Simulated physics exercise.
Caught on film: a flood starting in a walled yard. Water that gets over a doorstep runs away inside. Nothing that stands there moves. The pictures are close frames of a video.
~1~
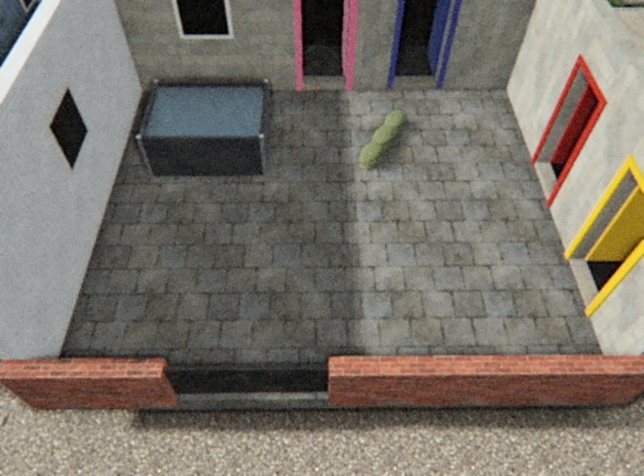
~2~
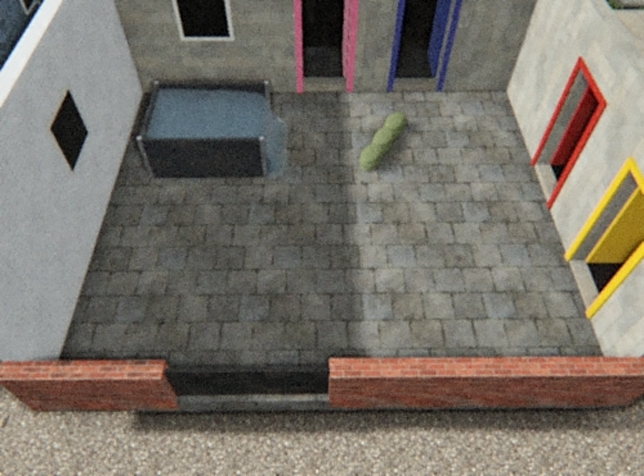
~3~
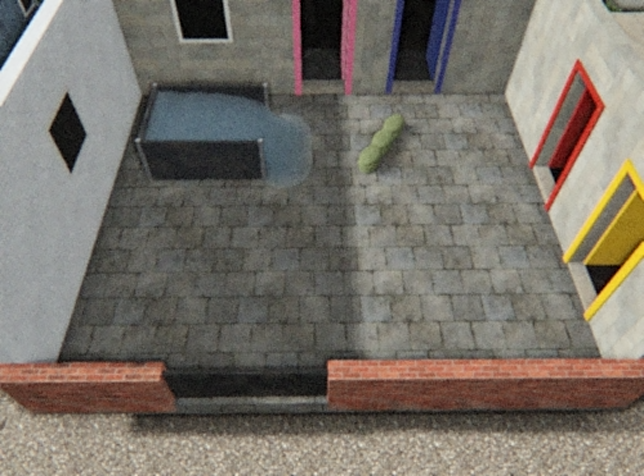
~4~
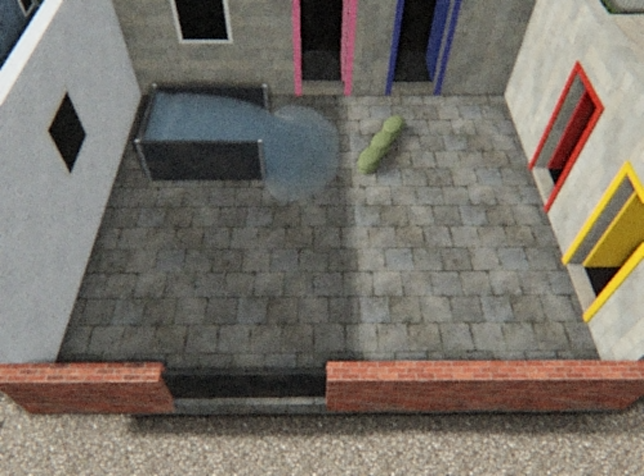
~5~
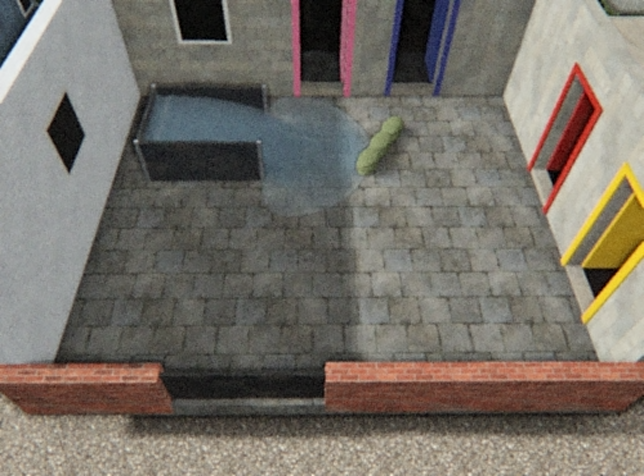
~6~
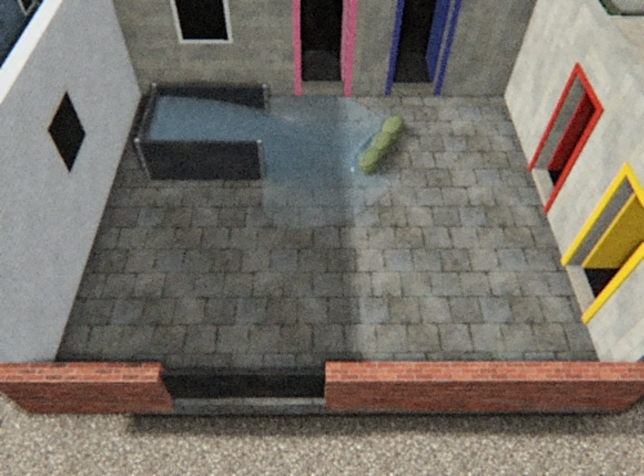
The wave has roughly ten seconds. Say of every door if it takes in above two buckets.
One by one: The blue door floods; the red door holds within the limit; the yellow door floods; the pink door holds within the limit.
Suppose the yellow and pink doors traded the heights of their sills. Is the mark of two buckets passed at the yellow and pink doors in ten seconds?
One by one: Yellow door takes less; pink door floods.
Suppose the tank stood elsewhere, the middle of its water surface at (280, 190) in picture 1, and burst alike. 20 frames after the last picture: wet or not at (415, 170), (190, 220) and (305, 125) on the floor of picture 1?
In turn: Awash, not flooded, free of water.
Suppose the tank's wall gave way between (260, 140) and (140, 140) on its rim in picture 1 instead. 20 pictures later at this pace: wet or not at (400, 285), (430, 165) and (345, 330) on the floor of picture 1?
One after the other: Under water, free of water, covered.
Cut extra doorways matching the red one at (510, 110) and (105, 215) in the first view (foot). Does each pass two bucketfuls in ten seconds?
In turn: Takes more, holds.
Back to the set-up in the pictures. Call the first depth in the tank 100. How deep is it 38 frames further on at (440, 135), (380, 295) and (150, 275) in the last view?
In that order: 4, 4 and 0 per cent.
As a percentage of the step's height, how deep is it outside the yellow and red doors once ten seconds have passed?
Near 110 and 10 in a hundred.
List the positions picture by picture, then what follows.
In the first picture, the tank at (207, 112) is whole and still.
In the second picture, water pours out at (265, 135) and has run to (273, 118).
In the third picture, water pours out at (264, 139) and has run to (291, 185).
In the fourth picture, water pours out at (264, 141) and has run to (323, 119).
In the fifth picture, water pours out at (263, 143) and has run to (367, 144).
In the sixth picture, water pours out at (263, 143) and has run to (388, 127).
A moment on, water covers 30 % of the floor; the blue door wet at the sill, nothing in, the red door not reached, the yellow door not reached, the pink door wet at the sill, nothing in.
Next, water covers 45 % of the floor; the blue door over two buckets in, the red door not reached, the yellow door wet at the sill, nothing in, the pink door wet at the sill, nothing in.
Then, water covers 55 % of the floor; the blue door over two buckets in, the red door wet at the sill, nothing in, the yellow door over two buckets in, the pink door under two buckets in.
Later, water covers 75 % of the floor; the blue door over two buckets in, the red door under two buckets in, the yellow door over two buckets in, the pink door under two buckets in.
In the end, water covers 95 % of the floor; the blue door over two buckets in, the red door under two buckets in, the yellow door over two buckets in, the pink door under two buckets in.
